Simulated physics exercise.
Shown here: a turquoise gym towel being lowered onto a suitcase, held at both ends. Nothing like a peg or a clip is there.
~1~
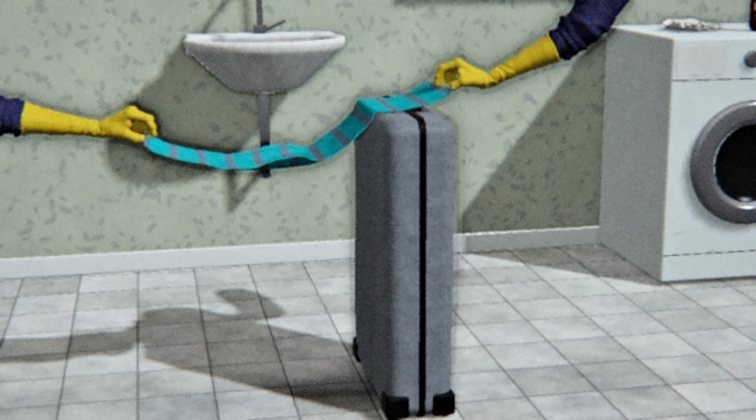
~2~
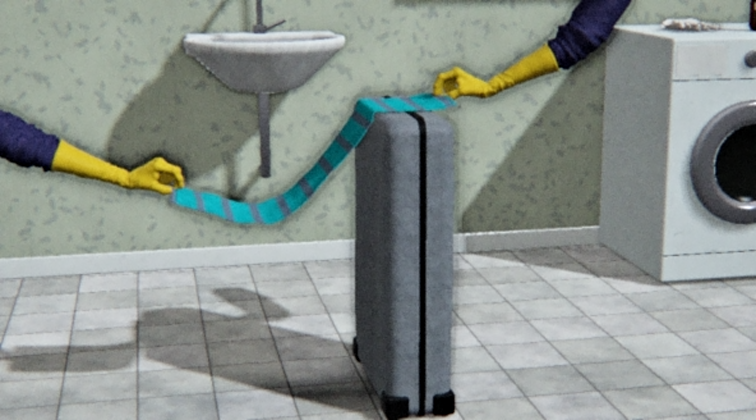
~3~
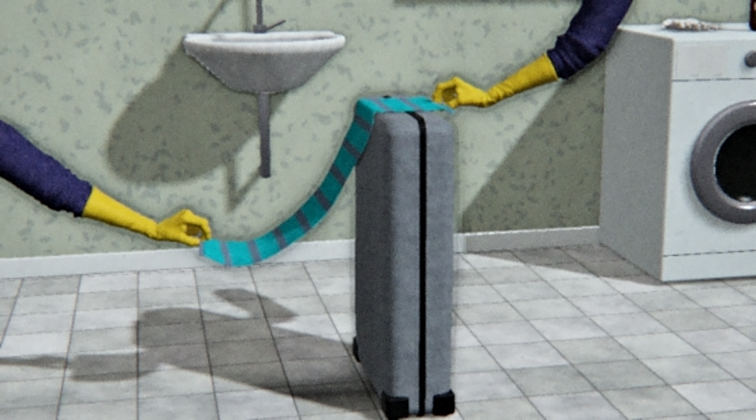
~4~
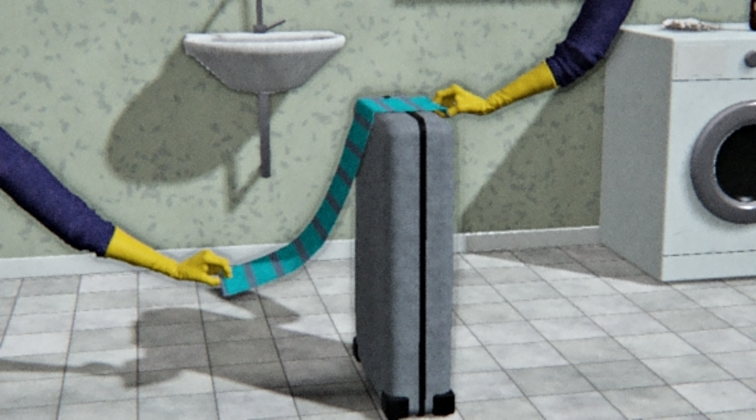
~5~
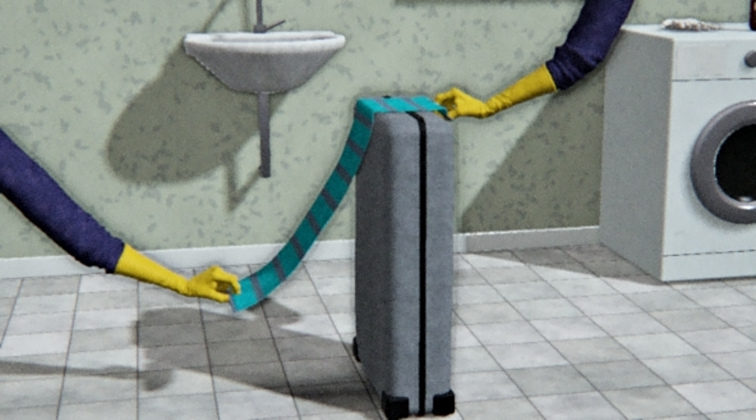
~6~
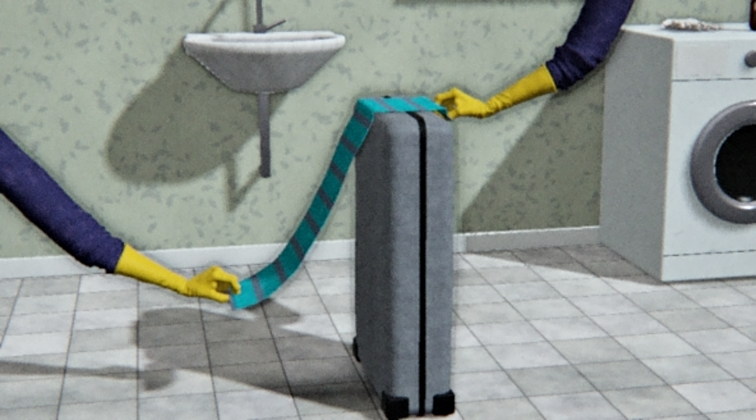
The clip opens on two yellow-gloved hands holding a striped turquoise towel by its ends, its right part over a gray upright suitcase. The left hand lowers its end down and inward while the right dips slightly, draping the towel across the top, and then both hands stay nearly still.
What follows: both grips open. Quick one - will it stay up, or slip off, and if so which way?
It'll slip off to the left.
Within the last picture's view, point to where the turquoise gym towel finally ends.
(331, 391), or nearly so.
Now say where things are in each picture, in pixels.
In the first picture, left end (149, 148); right end (451, 93); top of the suitcase (422, 124).
In the second picture, left end (176, 204); right end (452, 107).
In the third picture, left end (204, 257); right end (449, 113); top of the suitcase (422, 124).
In the fourth picture, left end (229, 295); right end (449, 117).
In the fifth picture, left end (239, 312); right end (450, 119).
In the sixth picture, left end (238, 309); right end (450, 119); far more of it on the left.
Then, 0.32 s after the last picture, gym towel sliding left.
Then, 0.56 s after the last picture, gym towel in a heap on the floor near (331, 383).
At rest, gym towel in a heap on the floor near (331, 391). The turquoise gym towel slips off to the left.
